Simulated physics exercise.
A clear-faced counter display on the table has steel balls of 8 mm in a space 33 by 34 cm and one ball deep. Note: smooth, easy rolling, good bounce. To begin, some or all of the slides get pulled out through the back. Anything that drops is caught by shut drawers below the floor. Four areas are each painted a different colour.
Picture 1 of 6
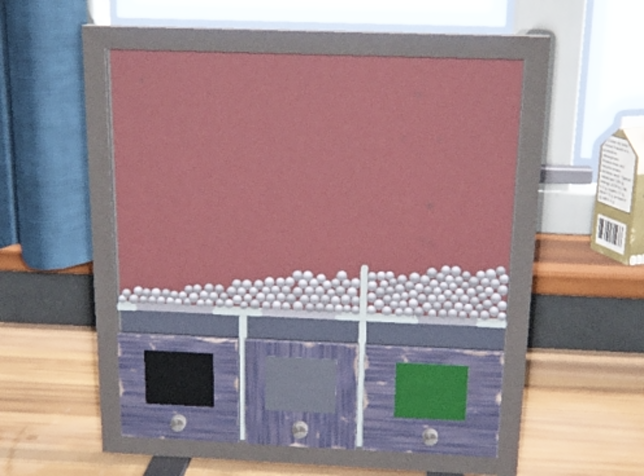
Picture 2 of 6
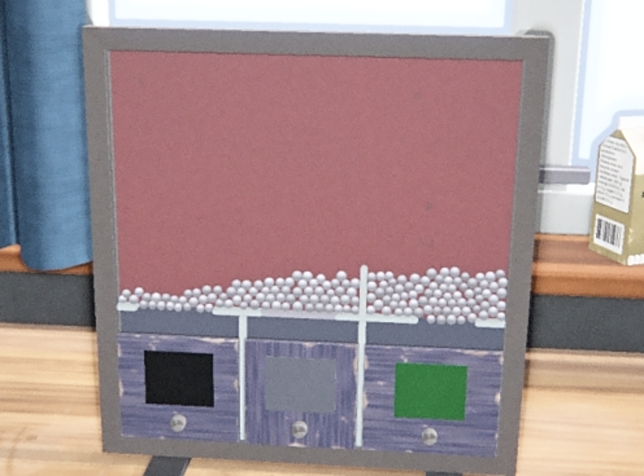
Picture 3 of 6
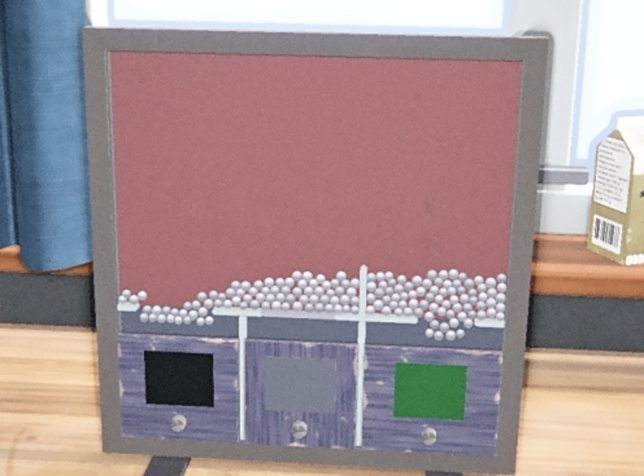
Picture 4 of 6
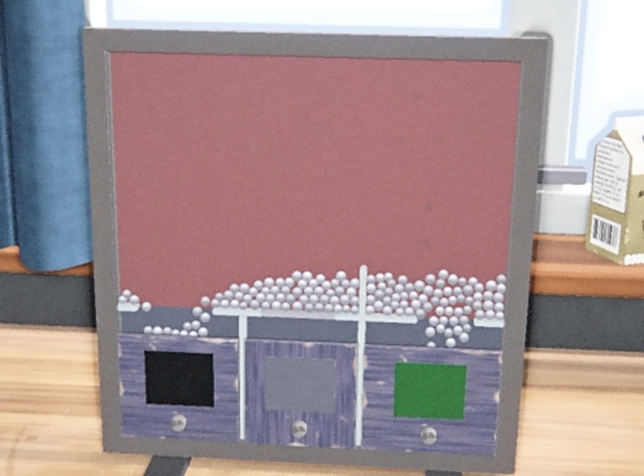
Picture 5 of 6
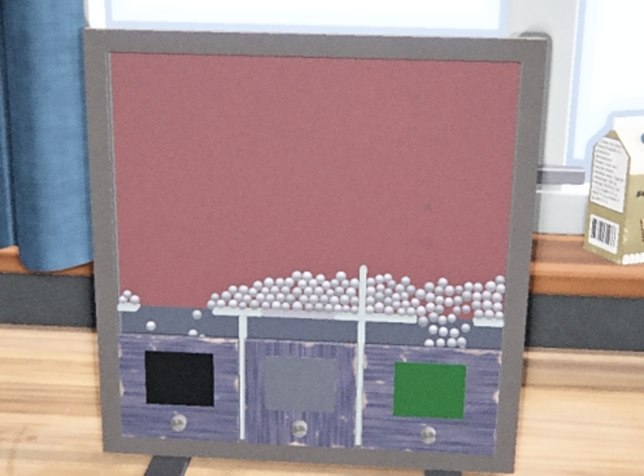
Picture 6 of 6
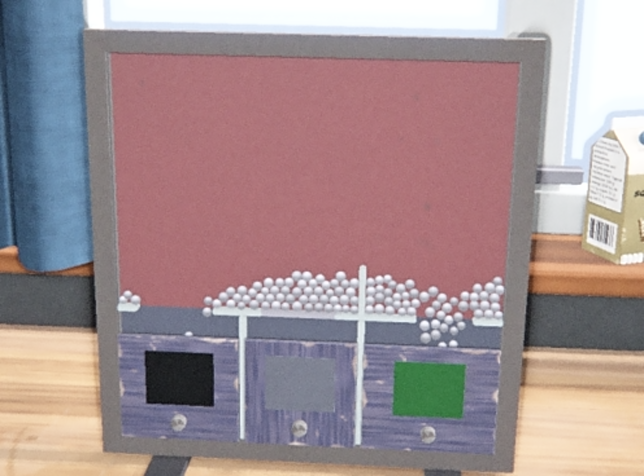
On a wooden table by a window, a framed display with a red back panel holds a bed of small silvery balls above black, grey and green painted squares. Gaps open in the ledge at left and right, and balls drop through both, leaving the middle heap largely in place.
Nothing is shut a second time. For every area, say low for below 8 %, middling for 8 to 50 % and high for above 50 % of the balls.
Red middling, green middling, black middling, grey low.
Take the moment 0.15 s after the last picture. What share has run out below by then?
At that moment some 50 per cent has gone out below.
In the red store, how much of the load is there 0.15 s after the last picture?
About 50 per cent.
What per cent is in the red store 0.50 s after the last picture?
The share there is near 40 %.
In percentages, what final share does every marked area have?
Final shares - red store: 30; green drawer: 45; black drawer: 25; grey drawer: 0.
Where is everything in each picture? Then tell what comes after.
In the first frame, about 160 balls; balls centred (352, 292); red (313, 80), green (431, 392), black (179, 379), grey (301, 385); slides (133, 306) to (219, 310), (257, 312) to (342, 316), (412, 319) to (482, 322).
In the second frame, 2 of 3 slides gone; balls centred (345, 300); 0 out.
In the third frame, balls centred (345, 300); 23 out.
In the fourth frame, balls centred (355, 301); 35 out.
In the fifth frame, balls centred (355, 301); 43 out.
In the sixth frame, balls centred (354, 301); 52 out; wall ends (363, 270).
Then, 0.15 s later than the last picture, 50 % are out; red 50 %, green 30 %, black 15 %.
Then, 0.50 s later than the last picture, 60 % are out; red 40 %, green 40 %, black 20 %.
Then, 1.20 s later than the last picture, 70 % are out; red 30 %, green 45 %, black 25 %.
At rest 1.8 s after the last picture, 70 % are out; red 30 %, green 45 %, black 25 %, grey 0 %.
